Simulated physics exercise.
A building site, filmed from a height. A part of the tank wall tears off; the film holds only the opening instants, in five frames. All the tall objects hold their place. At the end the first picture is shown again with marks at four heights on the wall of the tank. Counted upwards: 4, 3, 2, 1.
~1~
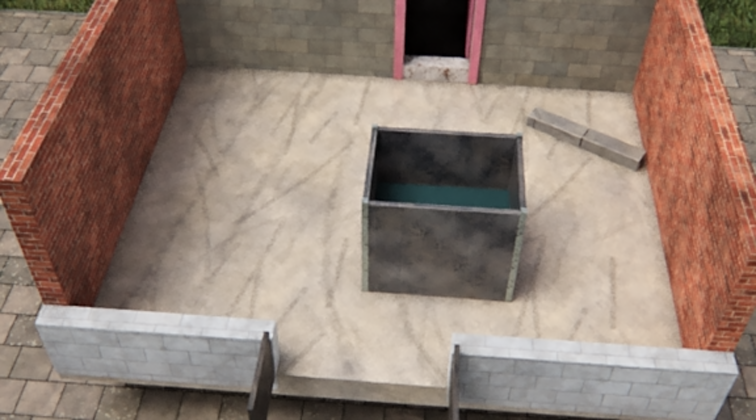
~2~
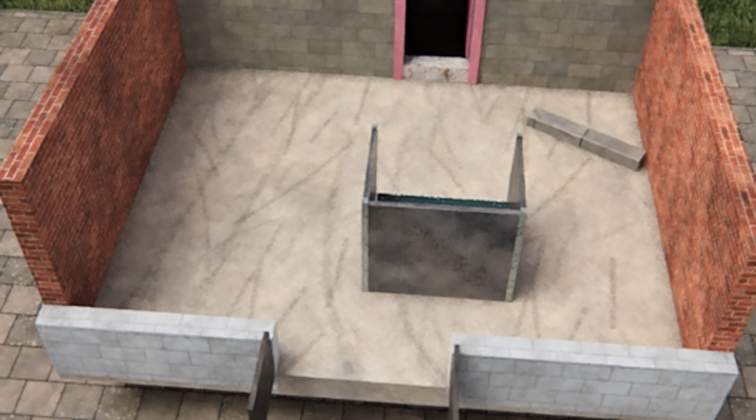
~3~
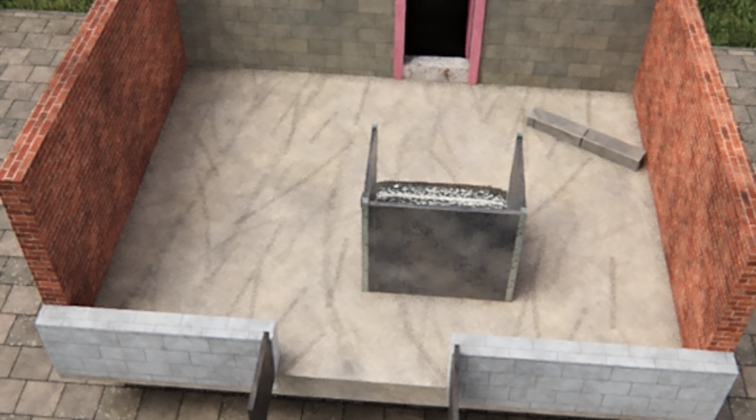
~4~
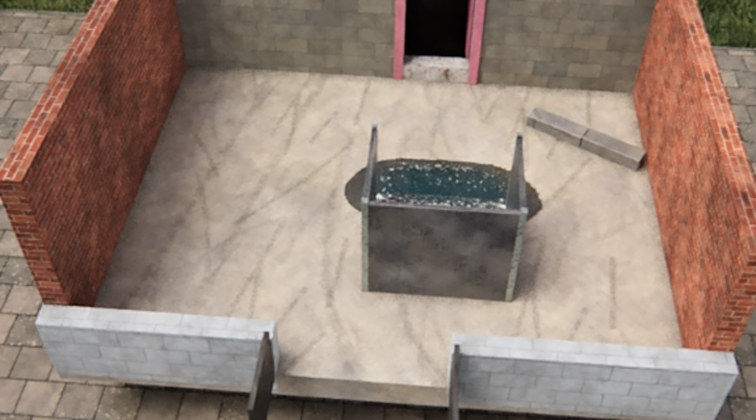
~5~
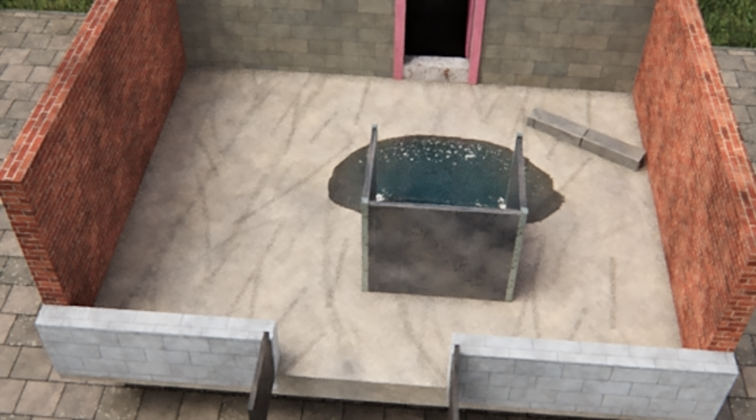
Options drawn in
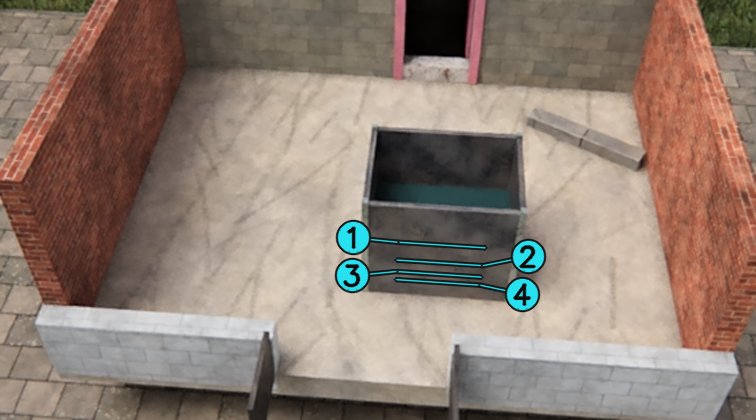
In this clip, the far side of a dark tank of water disappears on a walled concrete floor, and the water foams, then spreads out behind the remaining panels in a widening dark pool toward the pink doorway.
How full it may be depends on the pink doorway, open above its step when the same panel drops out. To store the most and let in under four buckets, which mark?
It is 2.
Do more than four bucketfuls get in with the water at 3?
No, that is safe.
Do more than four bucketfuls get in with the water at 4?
No, that is safe.
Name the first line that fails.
Line 1.
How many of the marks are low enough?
Three.
On the marked copy, 1 at (441, 245); 2 at (439, 262); 3 at (438, 274); 4 at (438, 282); from the bottom up 4, 3, 2, 1.
With 1, about 8 bucketfuls get in.
With 2, a splash gets over, under a bucket.
With 3, nothing gets over.
With 4, nothing gets over.
